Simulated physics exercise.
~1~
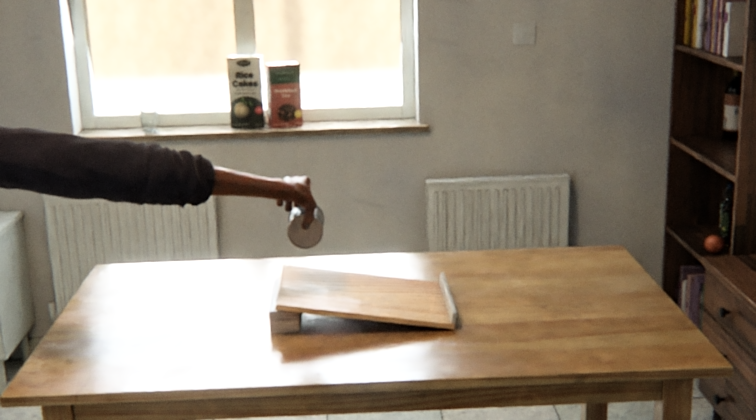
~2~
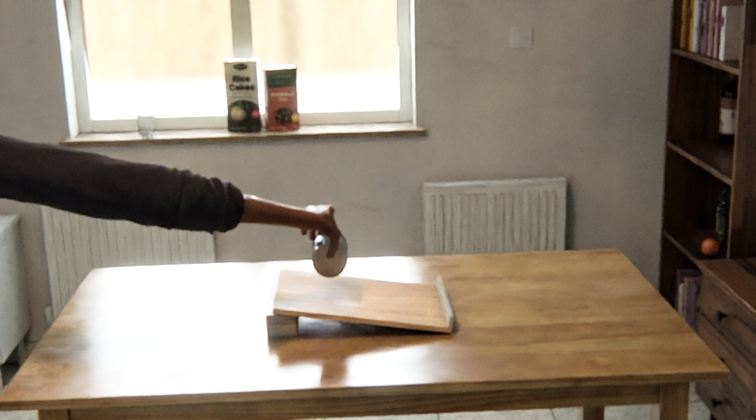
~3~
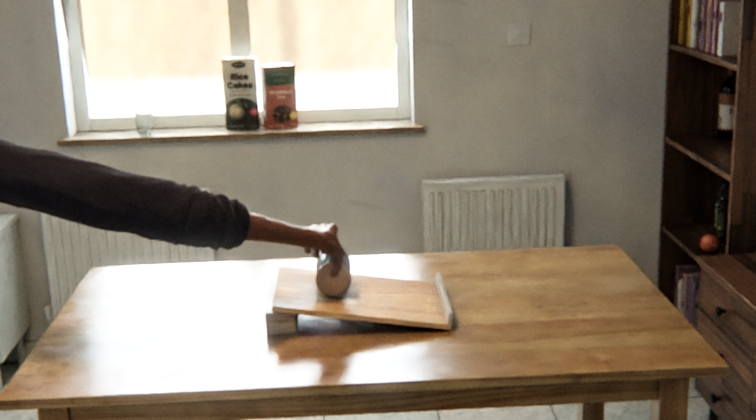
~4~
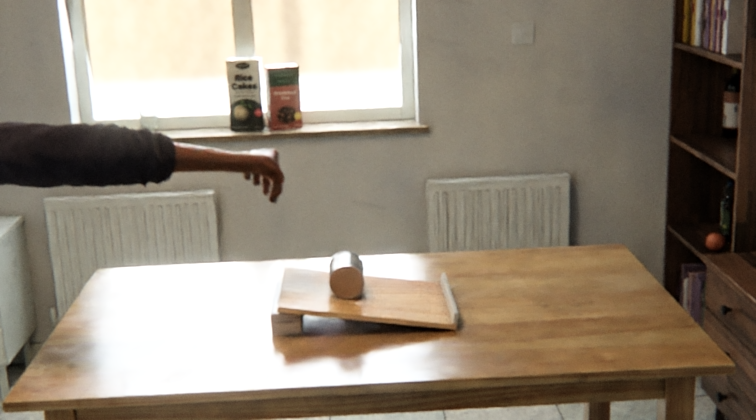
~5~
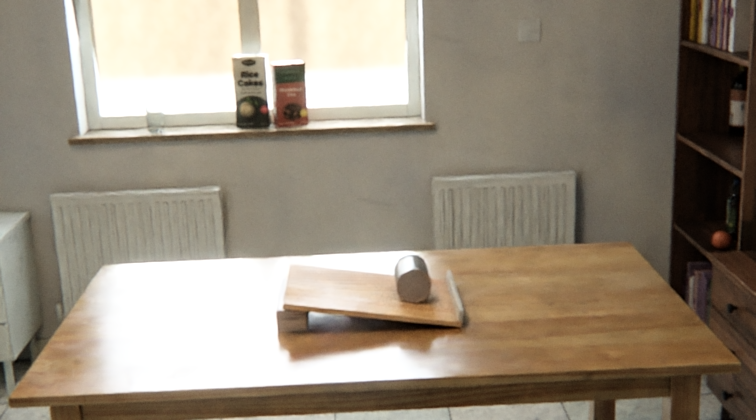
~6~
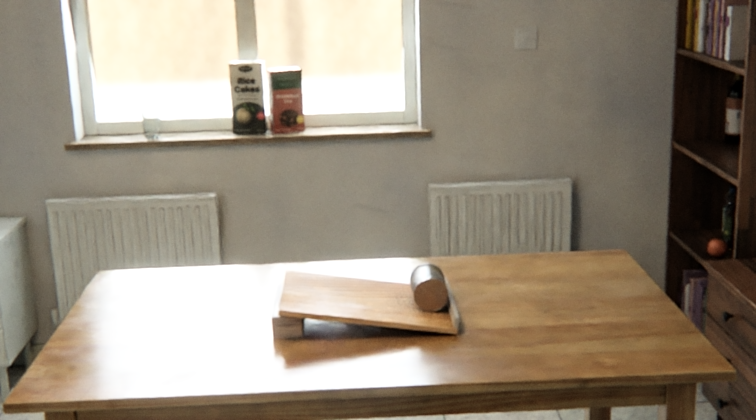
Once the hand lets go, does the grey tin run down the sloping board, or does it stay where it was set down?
The grey tin runs down the board to the right and ends up at its lower end.
